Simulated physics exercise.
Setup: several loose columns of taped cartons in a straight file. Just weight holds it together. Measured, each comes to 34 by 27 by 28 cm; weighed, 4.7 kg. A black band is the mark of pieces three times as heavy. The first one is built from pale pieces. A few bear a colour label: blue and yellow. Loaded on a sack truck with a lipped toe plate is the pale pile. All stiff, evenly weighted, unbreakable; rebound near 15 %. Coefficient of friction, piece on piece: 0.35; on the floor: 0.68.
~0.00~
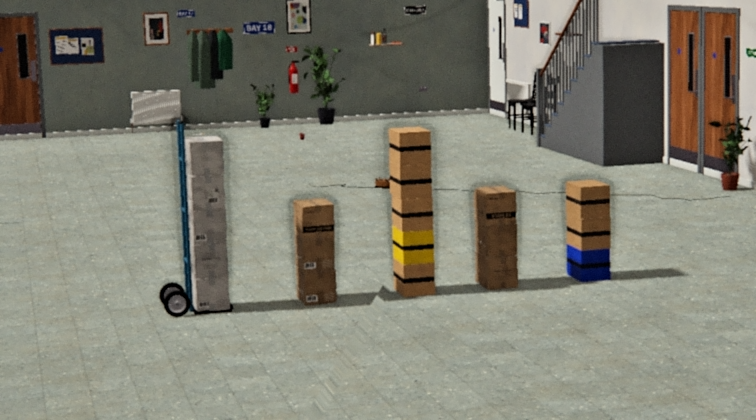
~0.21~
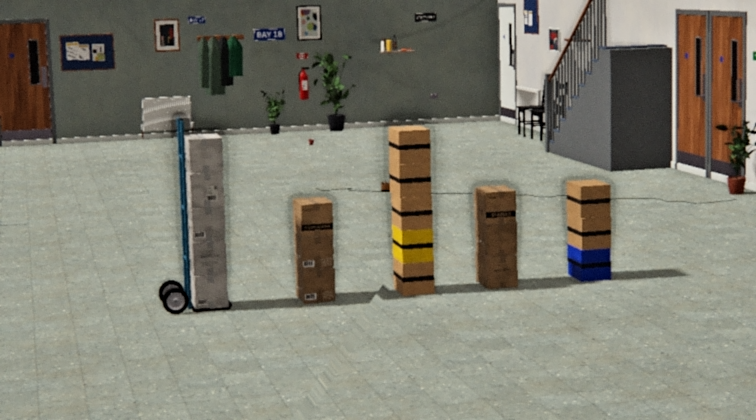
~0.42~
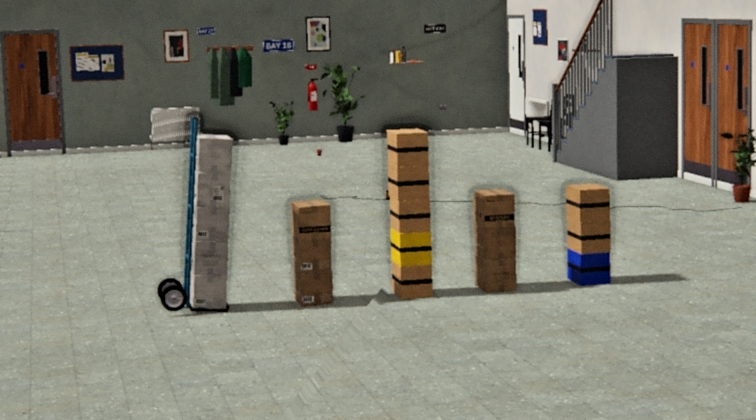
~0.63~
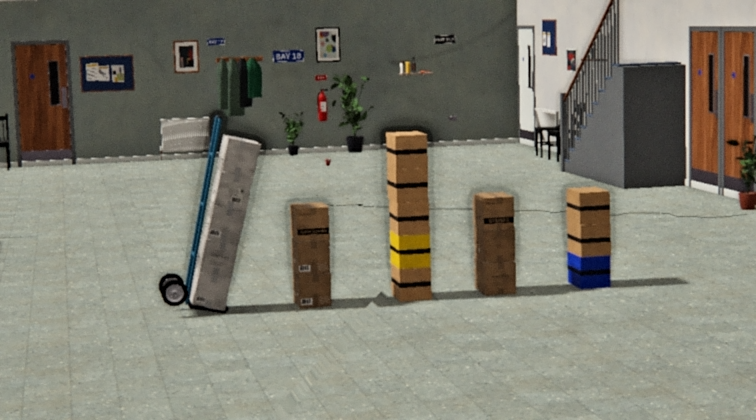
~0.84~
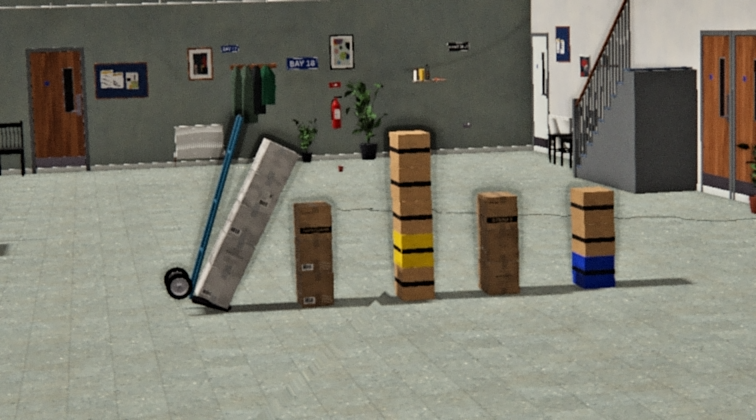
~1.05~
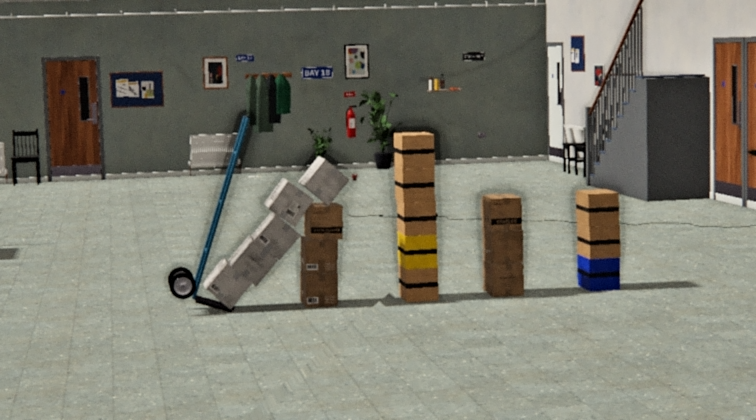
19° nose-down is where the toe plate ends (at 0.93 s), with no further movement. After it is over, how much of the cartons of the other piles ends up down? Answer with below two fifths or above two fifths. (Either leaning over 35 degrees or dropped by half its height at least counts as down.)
Below two fifths.
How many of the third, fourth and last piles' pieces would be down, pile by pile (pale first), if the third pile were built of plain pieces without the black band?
Down at the end: Third pile 5, fourth pile 3, last pile 2.
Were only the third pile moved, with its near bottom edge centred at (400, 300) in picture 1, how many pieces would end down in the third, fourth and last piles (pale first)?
Then, pile by pile: Third 0, fourth 0, last 0.
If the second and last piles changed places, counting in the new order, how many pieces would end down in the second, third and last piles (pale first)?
Down tally in the new order: Second = 0, third = 0, last = 0.
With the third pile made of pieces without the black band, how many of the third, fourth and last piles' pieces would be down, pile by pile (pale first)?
The tally would be third 5, then fourth 3, then last 2.
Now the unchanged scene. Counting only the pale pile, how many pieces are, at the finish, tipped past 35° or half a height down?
5.
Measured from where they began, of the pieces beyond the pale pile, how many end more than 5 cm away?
The shifted count is 3.
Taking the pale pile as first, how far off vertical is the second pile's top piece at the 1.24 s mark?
Roughly 10° from upright.
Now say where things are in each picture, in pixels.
In the first picture (we follow the side turned to the camera; the camera moves round a little), truck frame (184, 162) 0° forward; yellow carton (419, 248); blue carton (596, 265); no other piece has moved.
Truck frame (183, 159) 0° forward; yellow carton (418, 246), in the second picture.
Truck frame (194, 157) 5° forward, top of the pale pile leaning 4°; yellow carton (416, 249); no other piece has moved, in the third picture.
Truck frame (214, 156) 13° forward, top of the pale pile leaning 14°; yellow carton (415, 252); no other piece has moved, in the fourth picture.
Truck frame (232, 154) 18° forward, top of the pale pile leaning 27°; yellow carton (418, 251); no other piece has moved, in the fifth picture.
Truck frame (237, 154) 19° forward, top of the pale pile leaning 42°; yellow carton (421, 252); blue carton (605, 275); one has shifted, in the sixth picture.
Around 1.12 s, 5 of the pale pile down; none of the 14 other cartons down, 3 disturbed.
Around 1.44 s, 5 of the pale pile down; 2 of the 14 other cartons down.
Around 1.70 s, 5 of the pale pile down; 2 of the 14 other cartons down; yellow carton displaced 34 mm.
Finally (2.4 s), 5 of the pale pile down; 2 of the 14 other cartons down; yellow carton displaced 39 mm; blue carton unmoved. That is 14 per cent. Seen by the last camera, middles, yellow carton near (422, 249), blue carton near (599, 272).
